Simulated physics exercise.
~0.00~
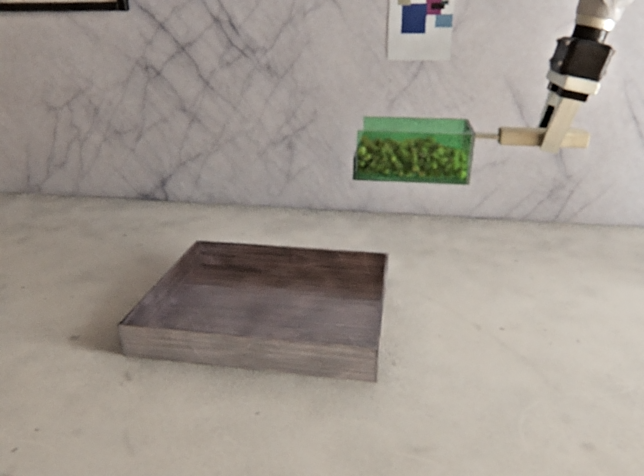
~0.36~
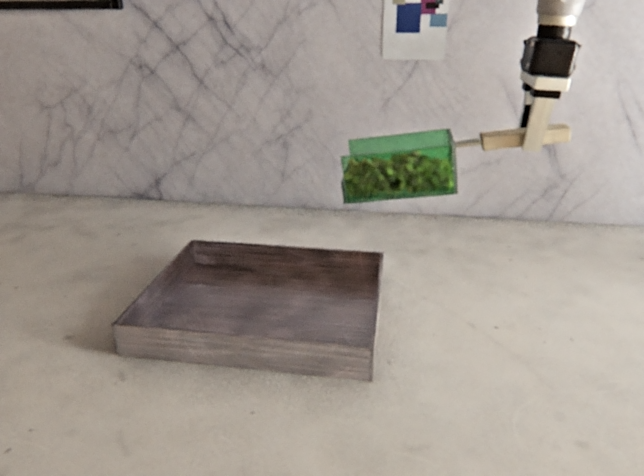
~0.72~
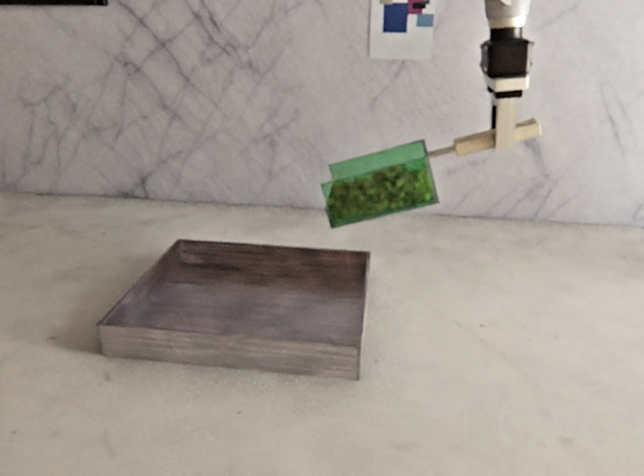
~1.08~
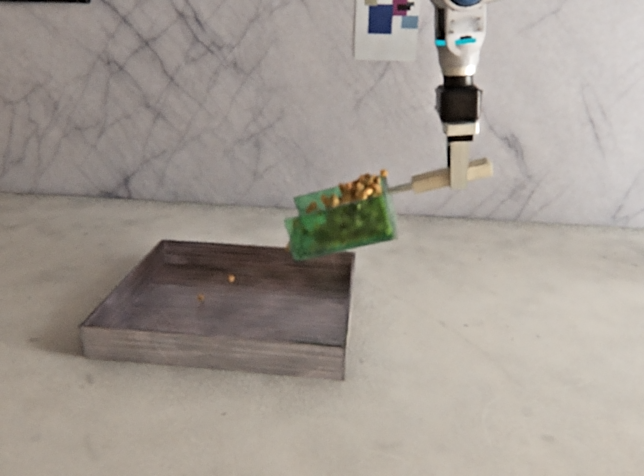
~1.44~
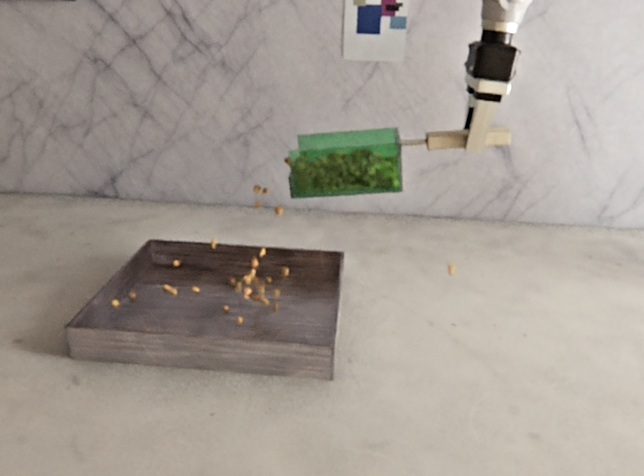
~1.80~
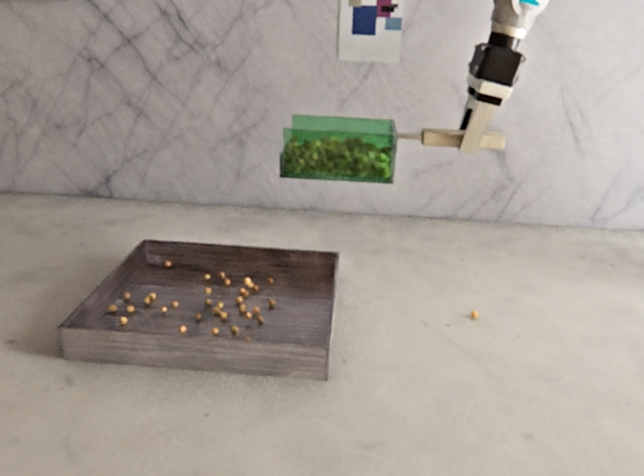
The clip opens with a robot arm holding a green translucent box of small round pieces above a shallow wooden tray on a pale stone surface, with a marbled wall behind. The arm lowers the box towards the tray, tipping it so that its left end dips. Golden pieces rise above the rim, and a couple appear over the tray. The arm then lifts the box back up and tilts it towards level as more pieces scatter into the tray. Finally, the box sits level above, still well filled, with a loose scattering in the tray and one stray piece on the surface to the right.
